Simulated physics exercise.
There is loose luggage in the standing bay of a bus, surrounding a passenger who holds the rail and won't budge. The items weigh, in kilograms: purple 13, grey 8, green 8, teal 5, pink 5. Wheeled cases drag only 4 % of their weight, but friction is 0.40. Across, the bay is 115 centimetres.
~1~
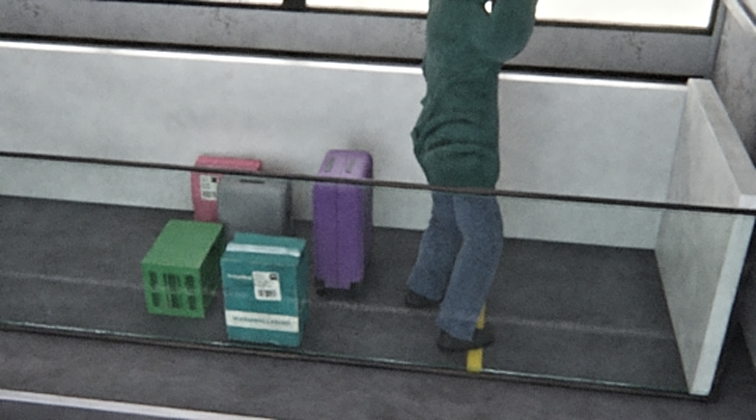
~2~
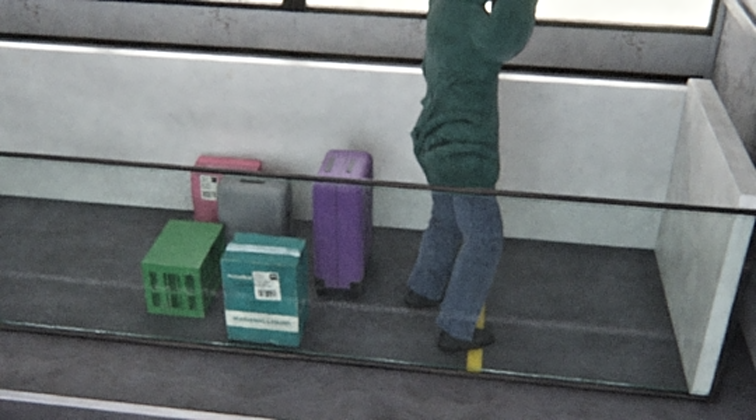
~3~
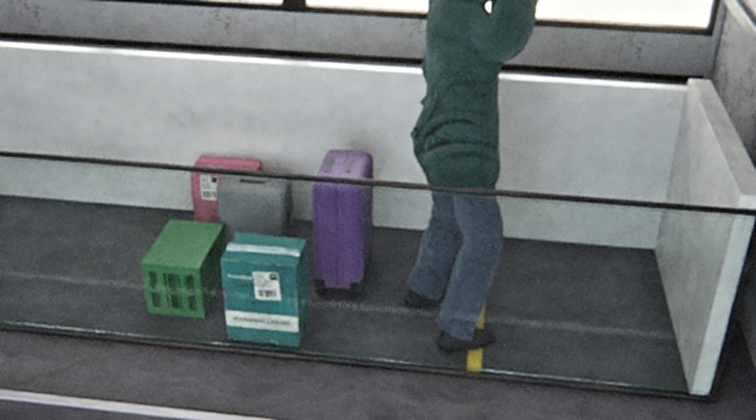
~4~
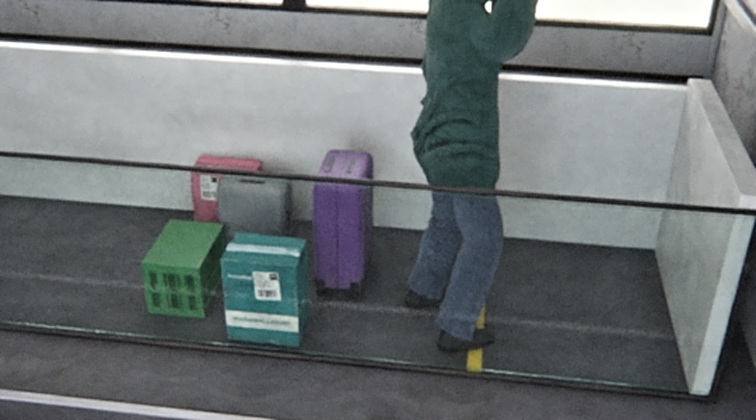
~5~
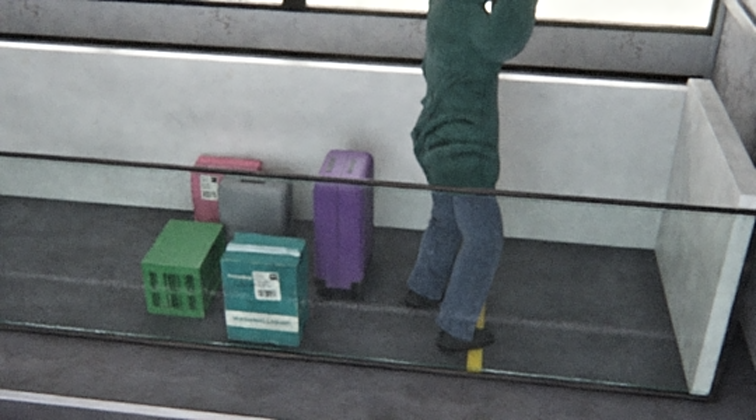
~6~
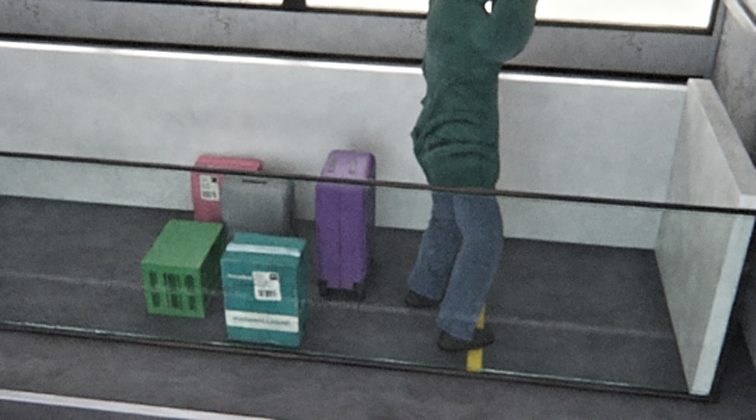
A person in a dark green sweater and blue jeans stands right of centre in the standing bay of a bus, seen from above through a clear panel, arms raised and head out of view. To the left are a purple wheeled case, a green crate, a teal pack with white labels, and pink and grey luggage behind. Almost nothing moves; the purple case shifts very slightly right at the end, and the camera stays still.
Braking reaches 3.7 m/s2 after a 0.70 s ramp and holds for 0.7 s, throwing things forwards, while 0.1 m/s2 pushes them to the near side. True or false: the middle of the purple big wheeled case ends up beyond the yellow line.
True.
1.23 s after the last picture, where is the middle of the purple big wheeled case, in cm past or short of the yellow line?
Some 75 cm past it.
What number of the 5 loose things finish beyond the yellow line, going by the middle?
I make it 2.
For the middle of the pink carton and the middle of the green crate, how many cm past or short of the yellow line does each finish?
Pink carton 140 short, green crate 140 short.
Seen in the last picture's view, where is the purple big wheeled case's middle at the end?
Roughly at (652, 245).
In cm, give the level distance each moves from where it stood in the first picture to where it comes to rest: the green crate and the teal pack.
Green crate: 0; teal pack: 0.
Then, 0.33 s after the last picture the purple big wheeled case is 50 cm short of the yellow line, tilted 0°, near (379, 228) in the last picture's view; the teal pack 94 cm short of the yellow line, tilted 0°.
Then, 0.73 s after the last picture the purple big wheeled case is 21 cm short of the yellow line, tilted 0°, near (441, 225) in the last picture's view.
Then, 1.23 s after the last picture the purple big wheeled case is 73 cm past the yellow line, tilted 0°, near (640, 232) in the last picture's view.
In the final state, purple big wheeled case crosses the yellow line; grey small wheeled case crosses the yellow line; green crate stops short of the yellow line; teal pack stops short of the yellow line; pink carton stops short of the yellow line.
